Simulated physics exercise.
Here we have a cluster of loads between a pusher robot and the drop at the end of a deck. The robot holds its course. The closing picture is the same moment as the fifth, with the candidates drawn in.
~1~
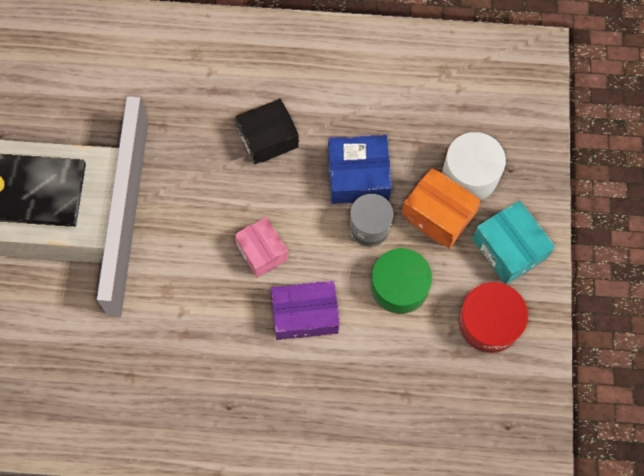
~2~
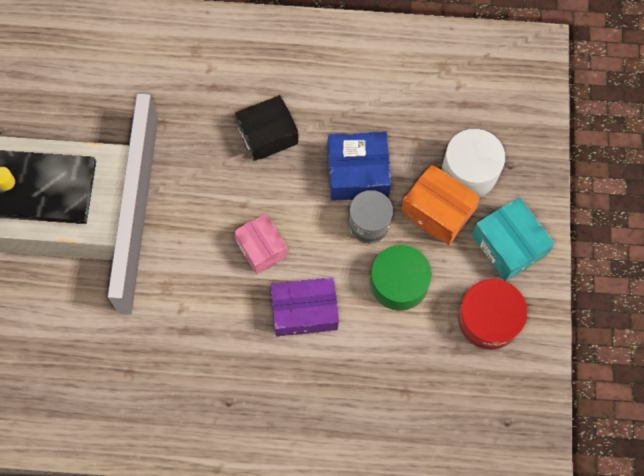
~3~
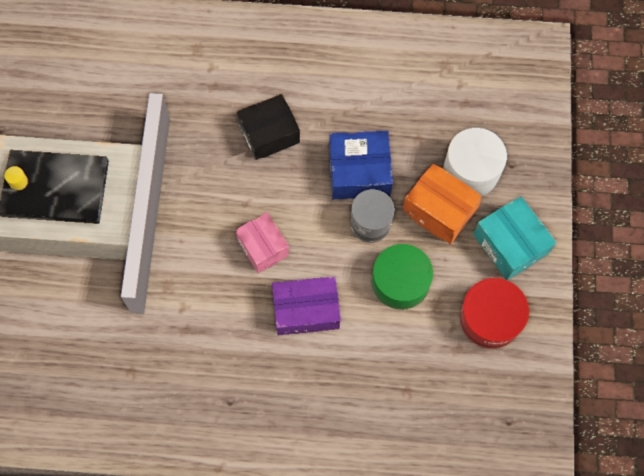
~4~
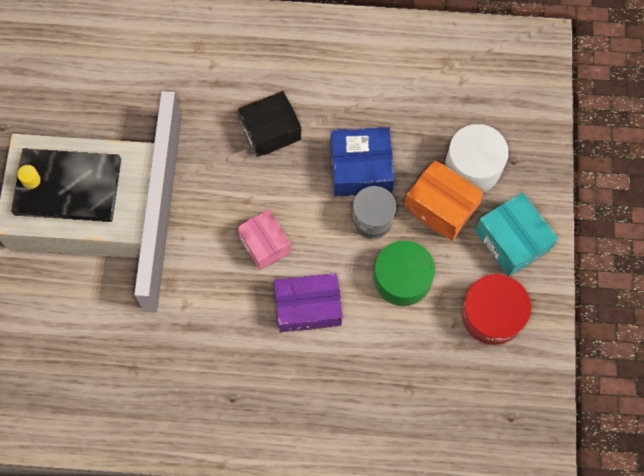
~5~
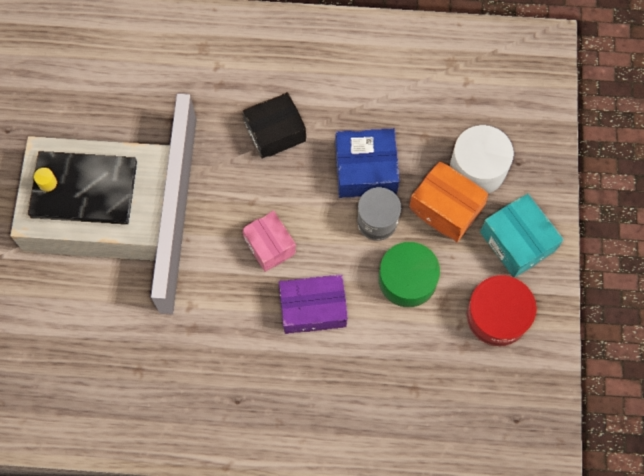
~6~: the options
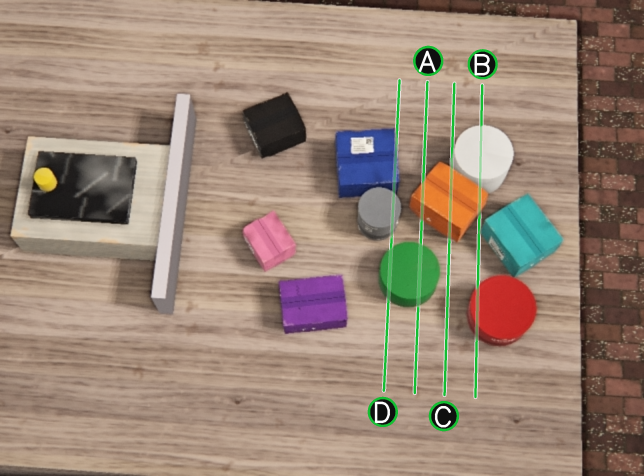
A pusher robot slides slowly right across the deck toward a cluster of still, colourful loads.
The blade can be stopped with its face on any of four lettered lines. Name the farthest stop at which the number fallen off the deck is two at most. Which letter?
It should halt at B.
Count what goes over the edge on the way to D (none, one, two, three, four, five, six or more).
By then, none.
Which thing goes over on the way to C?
The turquoise parcel goes over.
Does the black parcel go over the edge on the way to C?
No.
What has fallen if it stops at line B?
The turquoise parcel.
On the marked copy, A at (421, 230); B at (479, 233); C at (450, 231); D at (392, 228).
Taking B. A third of the way, robot (201, 194); black parcel (322, 134); blue box (374, 166).
Two thirds of the way, robot (312, 202); turquoise parcel (554, 258); red pail (507, 316).
When it is over, robot (399, 207); turquoise parcel over the edge; red pail (578, 335); one fallen.
As for the rest, A is within the limit but short; C is within the limit but short; D is within the limit but short.
